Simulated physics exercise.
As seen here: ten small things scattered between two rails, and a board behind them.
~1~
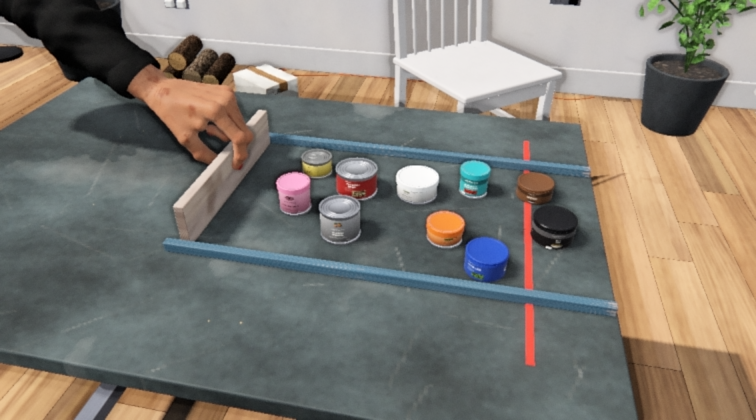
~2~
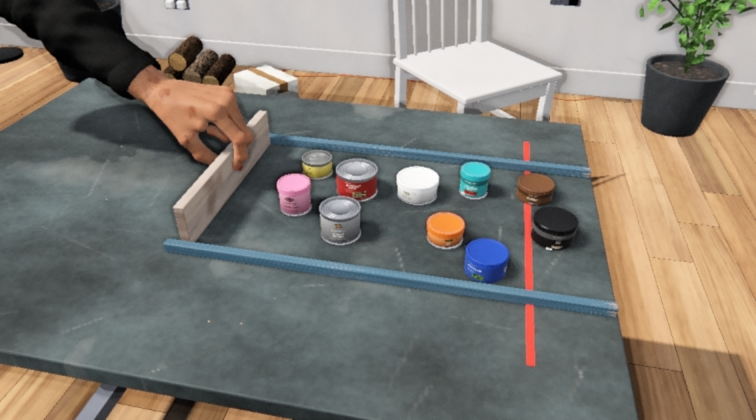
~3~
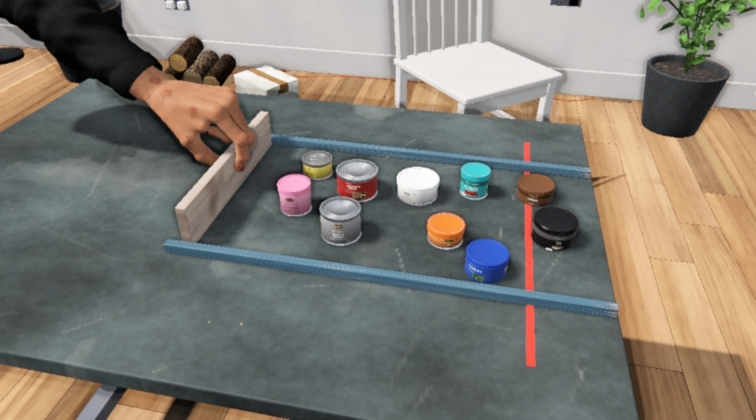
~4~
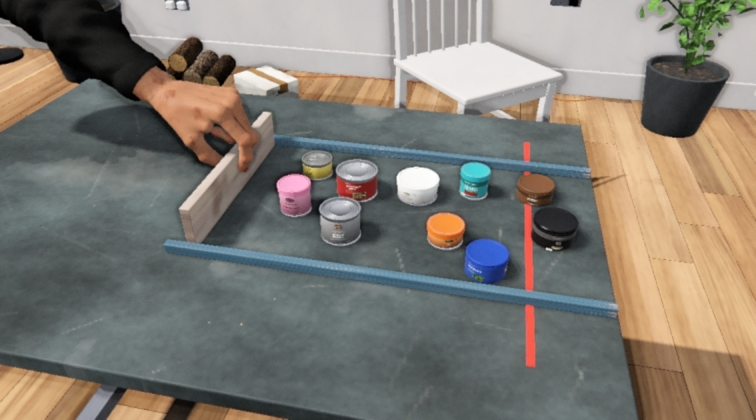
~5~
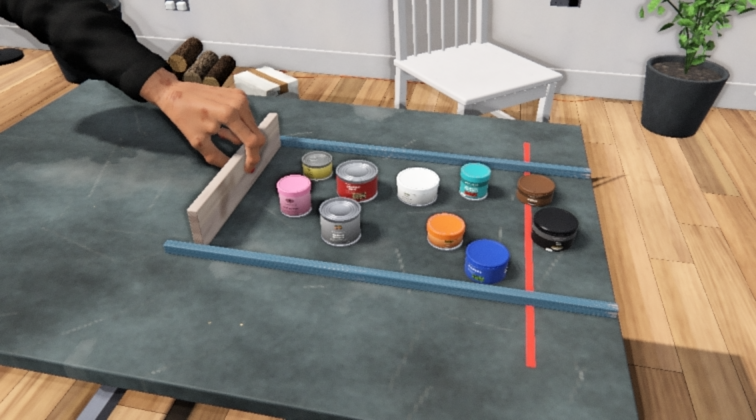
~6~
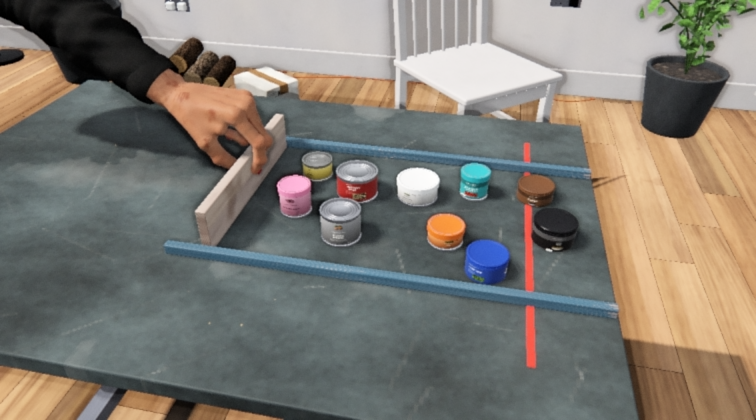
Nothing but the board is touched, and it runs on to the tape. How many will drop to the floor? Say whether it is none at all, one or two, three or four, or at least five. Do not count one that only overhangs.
The edge claims one or two.
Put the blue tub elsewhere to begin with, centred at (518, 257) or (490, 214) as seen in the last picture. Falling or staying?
Well, the blue tub stays aboard in the first case and stays aboard in the second.
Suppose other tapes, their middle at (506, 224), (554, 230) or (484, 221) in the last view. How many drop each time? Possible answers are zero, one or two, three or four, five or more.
Counts for the three spots in order: None; three to four; zero.
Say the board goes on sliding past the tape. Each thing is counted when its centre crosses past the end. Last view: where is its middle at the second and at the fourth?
Pixels in order: Roughly (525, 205), roughly (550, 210).
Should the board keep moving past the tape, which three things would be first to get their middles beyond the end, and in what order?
Brown tub, black tub, white tin.
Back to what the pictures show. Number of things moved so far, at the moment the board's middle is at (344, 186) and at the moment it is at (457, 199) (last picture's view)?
In order, the tallies are 4 and 9.
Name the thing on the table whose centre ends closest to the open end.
I reckon it's the white tin.
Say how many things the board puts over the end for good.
Precisely 2.
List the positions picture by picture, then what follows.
The first picture shows black tub (554, 227); brown tub (535, 188); blue tub (486, 260); board (229, 170); tape (528, 225).
The second picture shows brown tub (535, 190); pink pot (295, 195).
The third picture shows blue tub (487, 261); board (231, 171).
The fourth picture shows black tub (554, 229); turquoise pot (475, 182).
The fifth picture shows brown tub (535, 191); white tin (418, 187).
The sixth picture shows black tub (554, 230); brown tub (535, 191); blue tub (487, 262); board (248, 174); tape (529, 226).
Soon after, none off yet; black tub at rest near (554, 230); brown tub at rest near (535, 191); blue tub at rest near (487, 262).
After that, none off yet; black tub displaced a little near (570, 230); brown tub displaced about its own width near (575, 191); blue tub displaced about its own width near (525, 275).
In the end, the number that fall off is one or two; gone, brown tub and black tub.
